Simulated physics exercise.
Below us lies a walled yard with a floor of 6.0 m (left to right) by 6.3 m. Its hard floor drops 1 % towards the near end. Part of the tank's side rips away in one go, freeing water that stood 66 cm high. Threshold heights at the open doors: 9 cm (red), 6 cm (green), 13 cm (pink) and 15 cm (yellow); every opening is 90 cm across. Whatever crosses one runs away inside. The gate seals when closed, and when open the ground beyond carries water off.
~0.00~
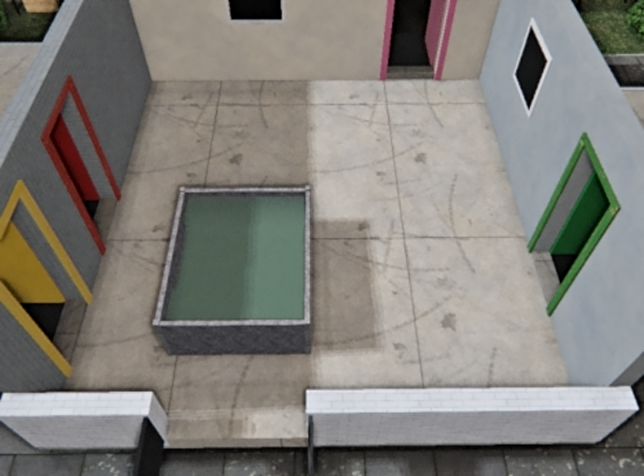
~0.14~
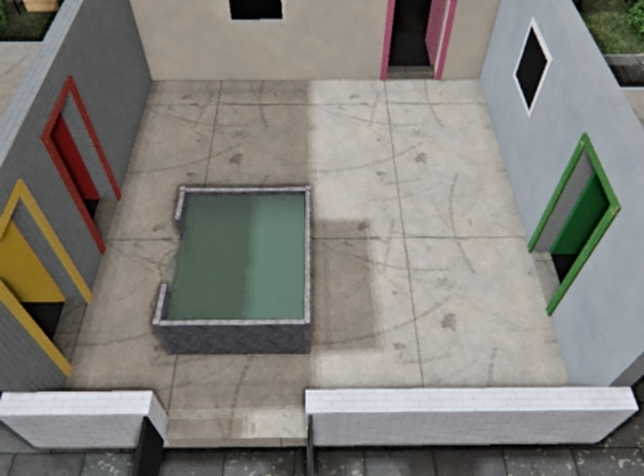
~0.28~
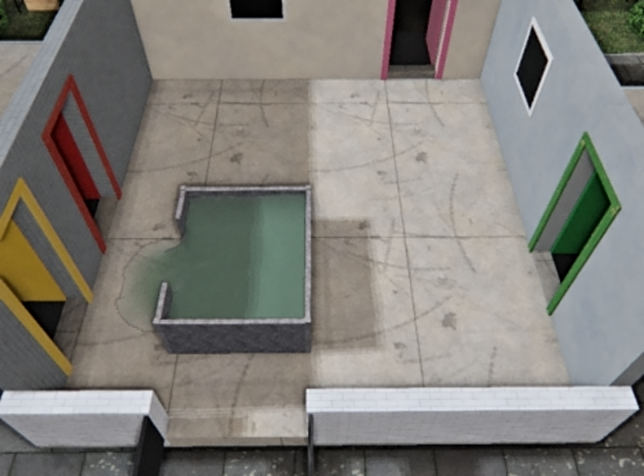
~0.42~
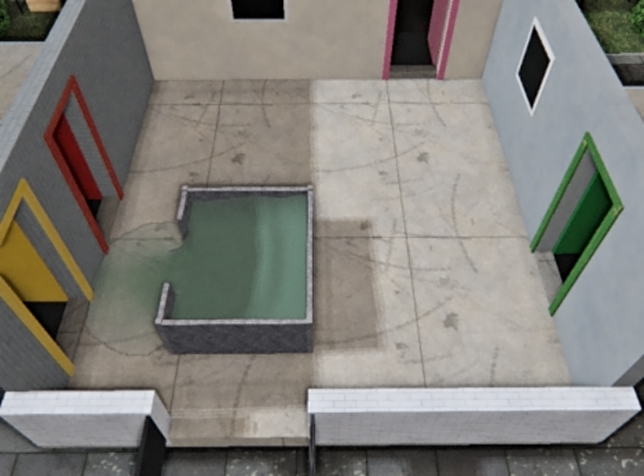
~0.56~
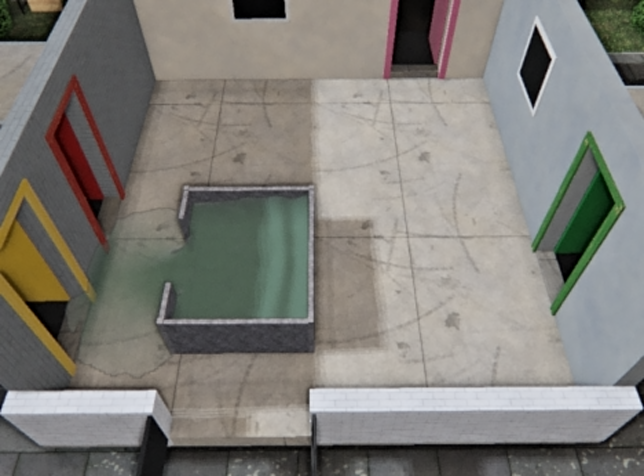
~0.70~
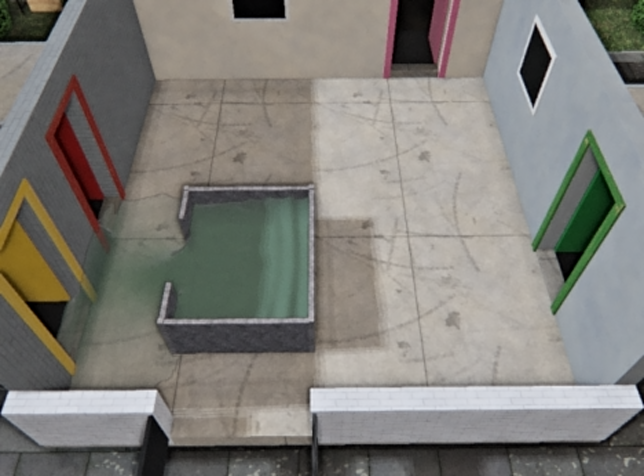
A walled yard holds a tank whose left side breaks open, spilling greenish water across the floor toward the left wall.
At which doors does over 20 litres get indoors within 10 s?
The water let in: At the red door it goes over the limit; at the green door it does not reach the limit; at the pink door it keeps below the limit; at the yellow door it goes over the limit.
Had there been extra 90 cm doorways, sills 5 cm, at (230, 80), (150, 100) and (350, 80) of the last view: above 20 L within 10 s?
In that order: Above, above, not over.
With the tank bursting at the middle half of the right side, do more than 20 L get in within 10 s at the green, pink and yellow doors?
Then: Green above, pink not over, yellow below.
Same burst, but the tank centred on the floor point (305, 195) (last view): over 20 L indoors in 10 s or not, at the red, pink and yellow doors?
Against that limit: Red above, pink below, yellow below.
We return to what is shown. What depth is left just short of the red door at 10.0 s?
Roughly 5.0 cm deep.
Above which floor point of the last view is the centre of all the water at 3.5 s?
Around (211, 267).
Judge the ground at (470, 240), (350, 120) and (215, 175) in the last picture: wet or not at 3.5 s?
In that order: Dry, not reached, wet.
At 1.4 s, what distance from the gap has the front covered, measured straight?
Roughly 3.0 m.
After 1.4 s water covers 15 % of the floor and is deepest (44 cm) near (62, 417); red door 22 cm at the sill, 21 L in, green door not reached, pink door not reached, yellow door 31 cm at the sill, 51 L in.
After 2.2 s water covers 30 % of the floor and is deepest (38 cm) near (67, 401); red door 18 cm at the sill, 64 L in, green door not reached, pink door not reached, yellow door 26 cm at the sill, 114 L in.
After 3.5 s water covers 45 % of the floor and is deepest (26 cm) near (67, 401); red door 15 cm at the sill, 97 L in, green door not reached, pink door not reached, yellow door 21 cm at the sill, 153 L in.
After 6.0 s water covers 70 % of the floor and is deepest (18 cm) near (62, 417); red door 10 cm at the sill, 116 L in, green door 6 cm at the sill, 0 L in, pink door 2 cm at the sill, 0 L in, yellow door 13 cm at the sill, 170 L in.
After 10.0 s water covers 95 % of the floor and is deepest (10 cm) near (62, 417); red door 5 cm at the sill, 118 L in, green door 5 cm at the sill, 0 L in, pink door 3 cm at the sill, 0 L in, yellow door 7 cm at the sill, 171 L in.
